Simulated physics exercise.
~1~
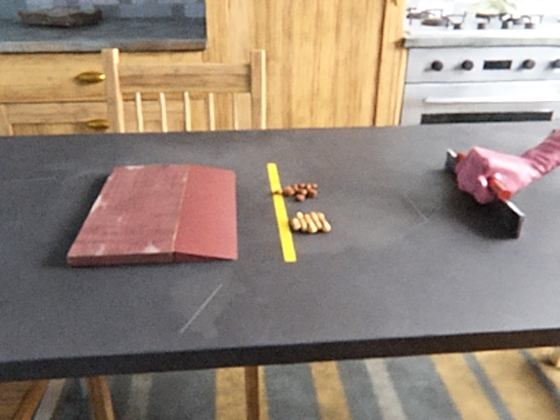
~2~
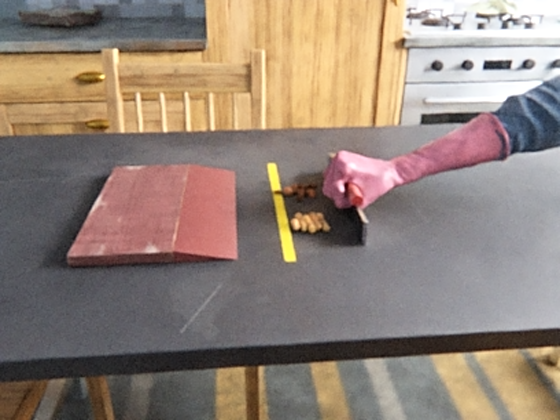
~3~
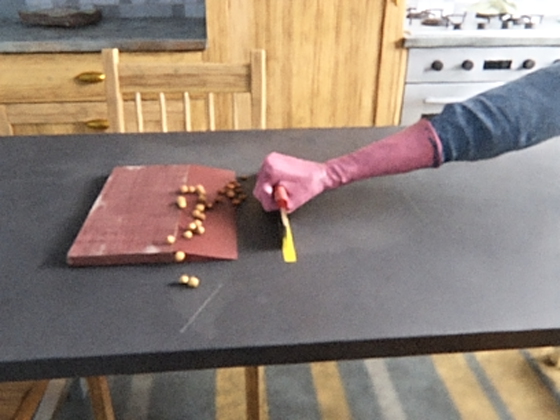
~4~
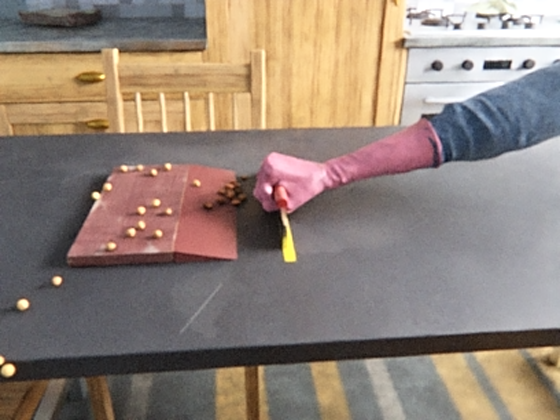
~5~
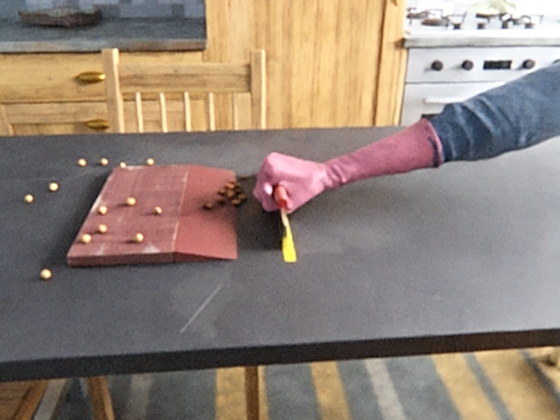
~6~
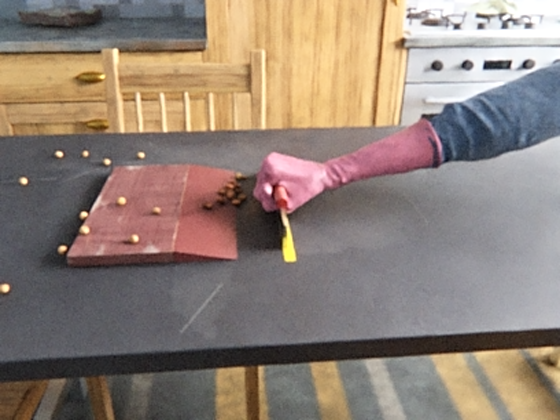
On a dark kitchen table, a pink-gloved hand sweeps a scraper left to yellow tape, pushing two small heaps toward a reddish ramped slab; the pale round pieces scatter across the slab and tabletop beyond, while the darker pieces stay clustered around the ramp's lower edge.
